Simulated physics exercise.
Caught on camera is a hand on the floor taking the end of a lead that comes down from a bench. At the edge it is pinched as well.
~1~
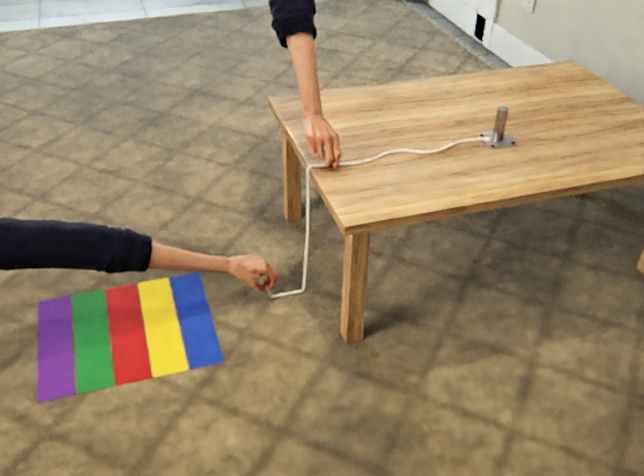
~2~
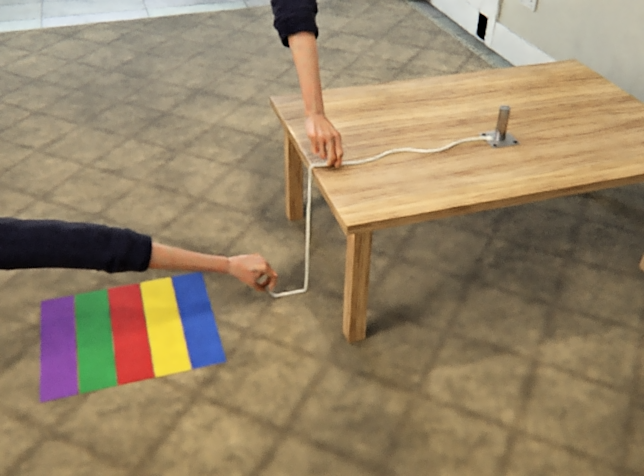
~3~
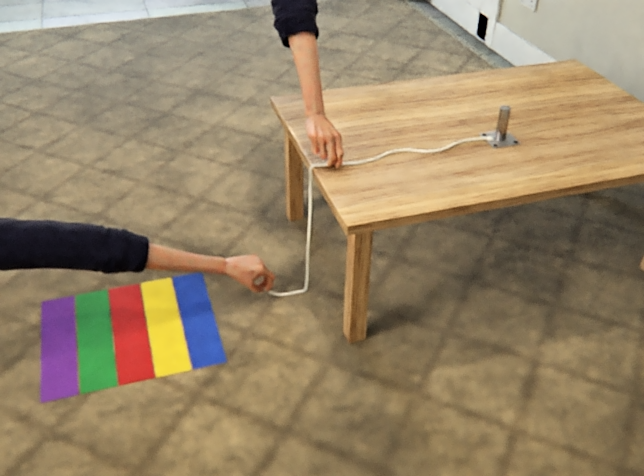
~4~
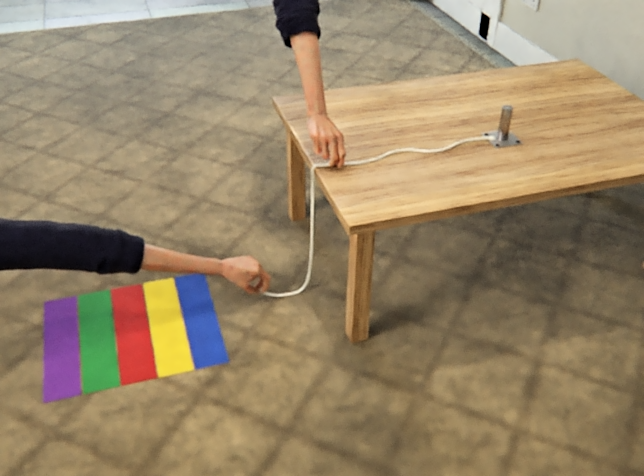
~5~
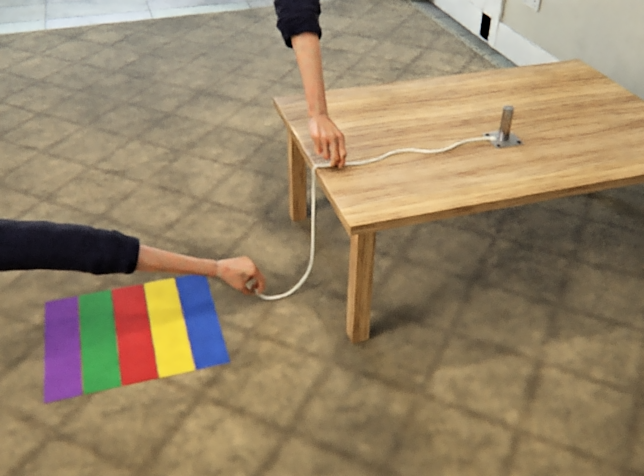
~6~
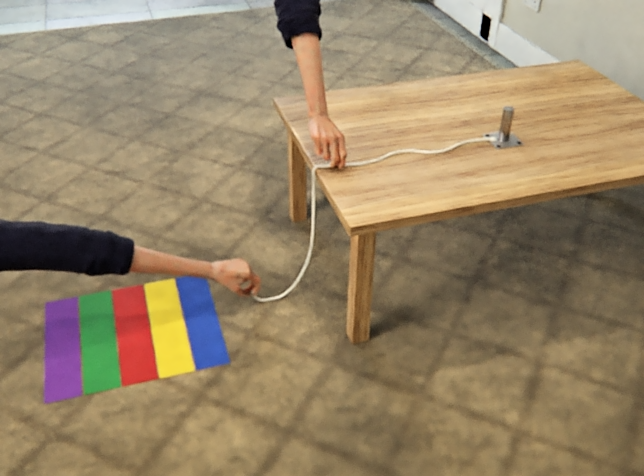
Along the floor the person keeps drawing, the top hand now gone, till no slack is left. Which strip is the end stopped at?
Stopped at yellow.
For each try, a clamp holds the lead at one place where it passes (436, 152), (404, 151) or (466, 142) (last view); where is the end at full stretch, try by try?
Readings in order - (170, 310), (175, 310), (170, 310).
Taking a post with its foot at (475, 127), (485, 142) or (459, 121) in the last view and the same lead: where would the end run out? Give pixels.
Respectively (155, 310), (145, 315) and (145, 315).
Soon after, end near (219, 300); short of the strips.
Then, end near (186, 306); over blue.
At full stretch, end near (168, 310); over yellow. Over yellow.
